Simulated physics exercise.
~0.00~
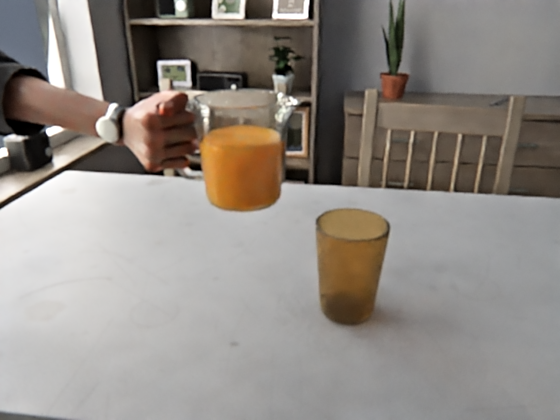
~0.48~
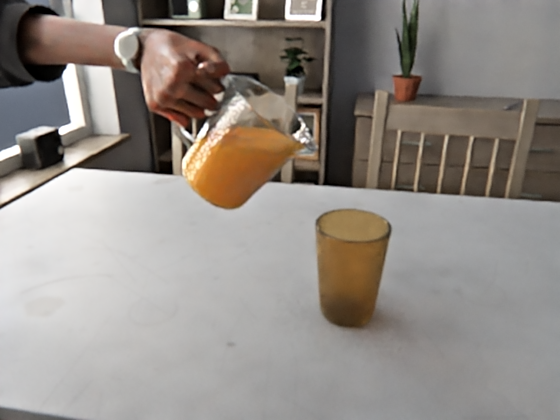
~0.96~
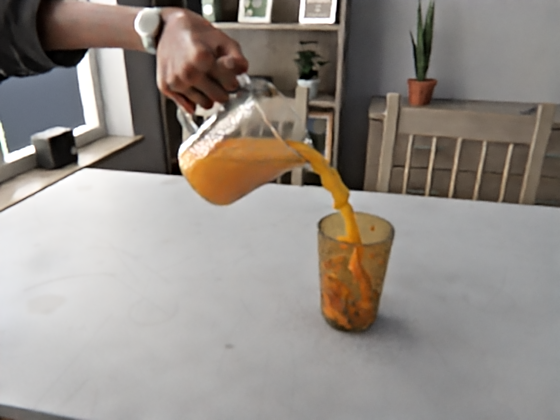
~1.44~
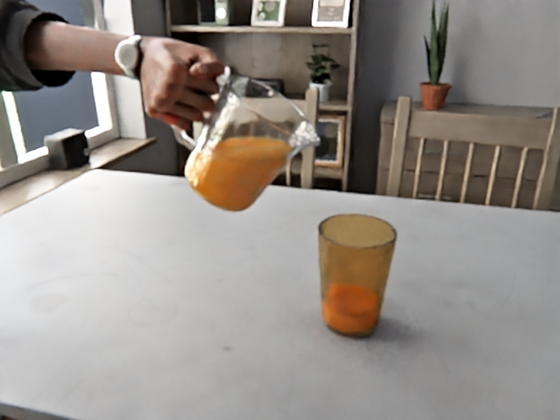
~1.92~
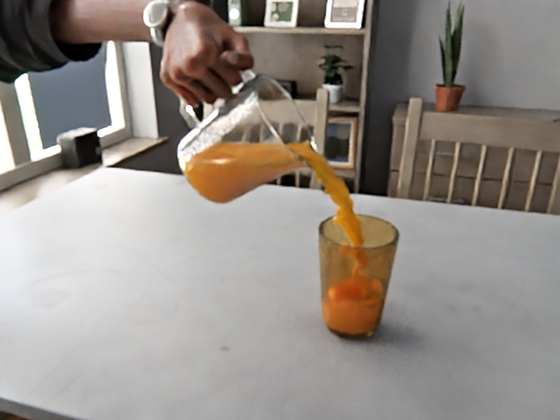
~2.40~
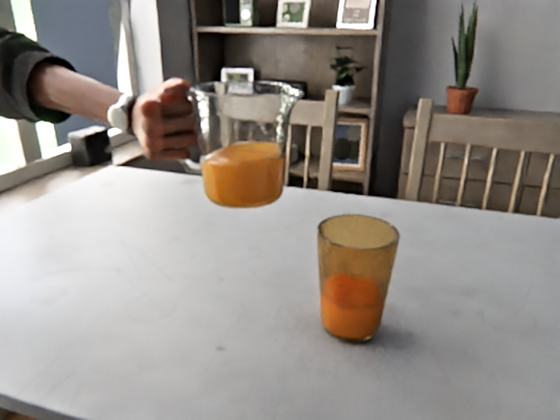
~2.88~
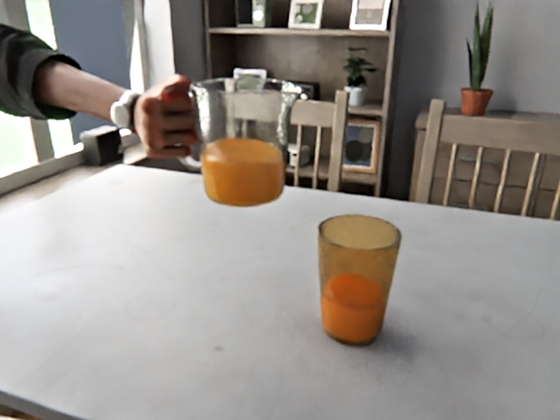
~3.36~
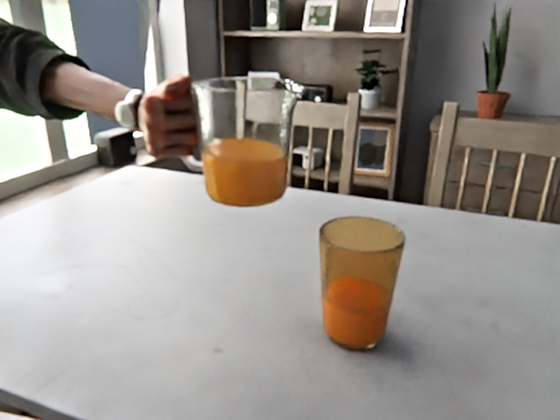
In a grey-walled room with a window at the left, a pale table is seen from slightly above, with wooden chairs, a shelf of framed photos and potted plants behind it. A hand wearing a white watch holds a clear glass pitcher of orange juice at the left, near an empty amber tumbler. The hand tips the pitcher rightward and juice streams into the tumbler. It eases back, stopping the flow, then tilts again and pours more. Finally it levels the pitcher, still partly full, and holds it above the table, leaving the tumbler somewhat under half full.
